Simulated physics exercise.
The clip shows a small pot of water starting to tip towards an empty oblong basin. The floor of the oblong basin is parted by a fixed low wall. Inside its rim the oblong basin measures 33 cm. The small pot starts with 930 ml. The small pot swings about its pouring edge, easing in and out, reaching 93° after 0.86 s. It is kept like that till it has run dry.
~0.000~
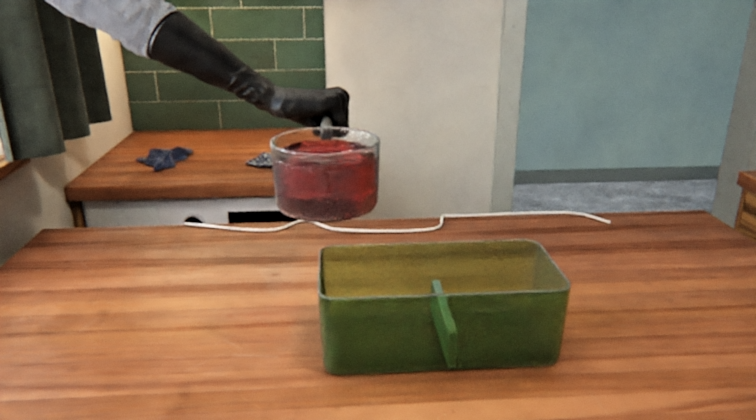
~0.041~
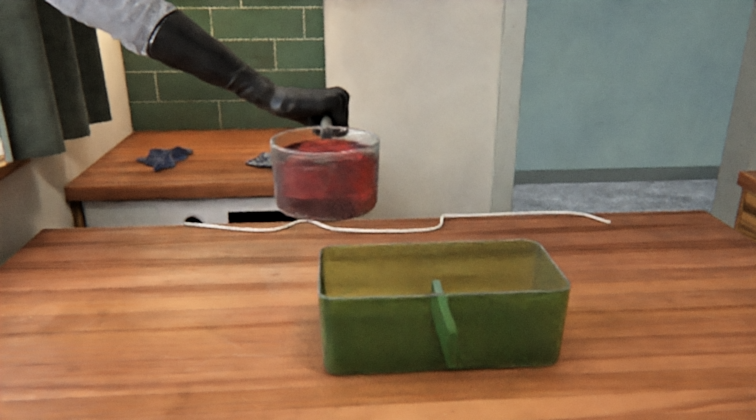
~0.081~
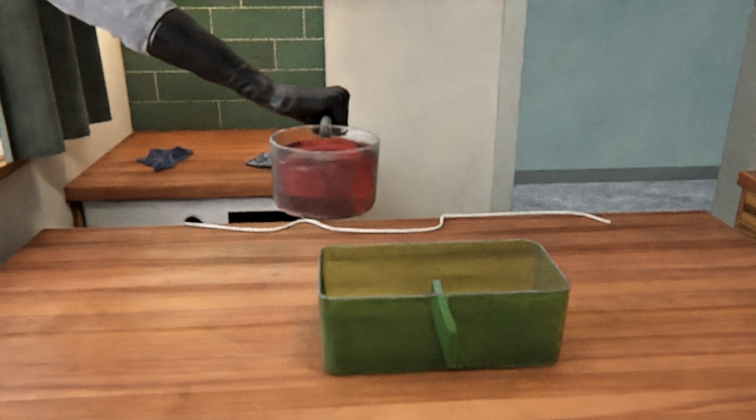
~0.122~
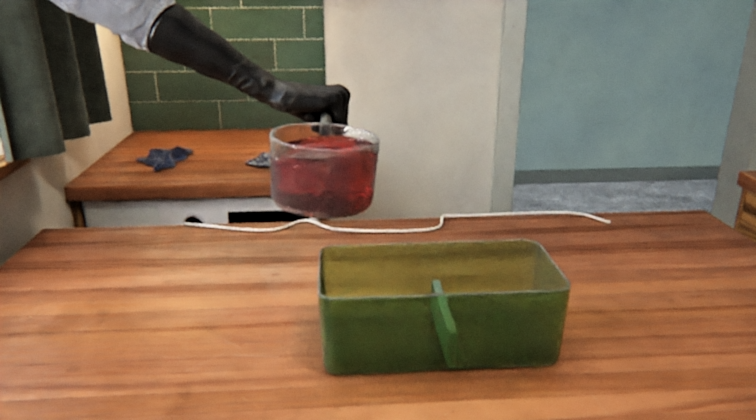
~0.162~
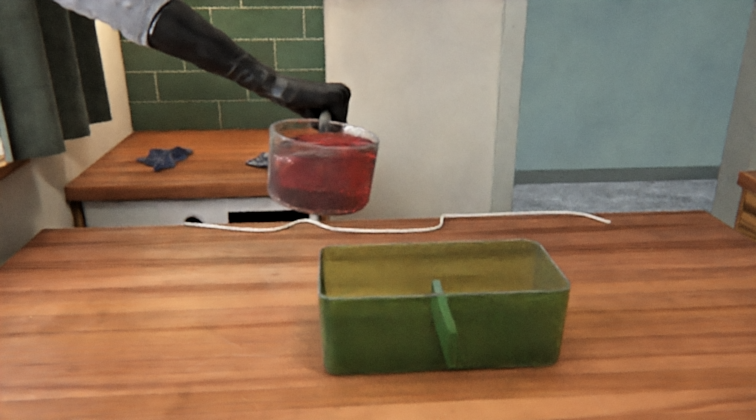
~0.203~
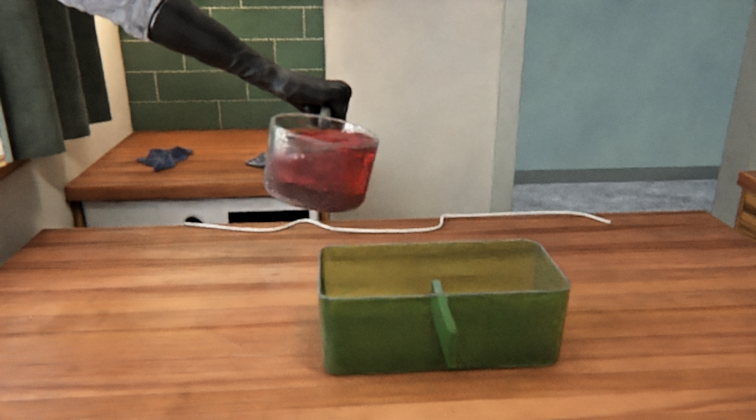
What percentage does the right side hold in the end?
Roughly 84 per cent is past the wall.
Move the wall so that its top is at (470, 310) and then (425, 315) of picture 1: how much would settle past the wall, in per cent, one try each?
In turn about 50 and 85 per cent.
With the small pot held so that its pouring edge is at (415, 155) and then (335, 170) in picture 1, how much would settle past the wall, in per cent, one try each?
In turn about 90 and 15 per cent.
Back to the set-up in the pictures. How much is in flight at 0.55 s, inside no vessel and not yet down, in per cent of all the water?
Some 24 per cent.
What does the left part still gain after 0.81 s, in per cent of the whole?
Some 10 per cent.
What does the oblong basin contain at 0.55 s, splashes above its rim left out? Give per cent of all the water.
Some 1 per cent.
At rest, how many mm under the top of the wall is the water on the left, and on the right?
Some 50 mm on the left and 20 mm on the right.
By 0.55 s the tilt is 66° and 75 per cent is still to pour, 1 is left of the wall and 0 right of it.
By 0.81 s the tilt is 92° and 21 per cent is still to pour, 4 is left of the wall and 33 right of it.
By 1.07 s the tilt is 93° and 5 per cent is still to pour, 8 is left of the wall and 77 right of it.
By 1.36 s the tilt is 93° and 1 per cent is still to pour, 12 is left of the wall and 84 right of it.
At rest 14 per cent lies left of the wall, 84 right of it and 2 outside.
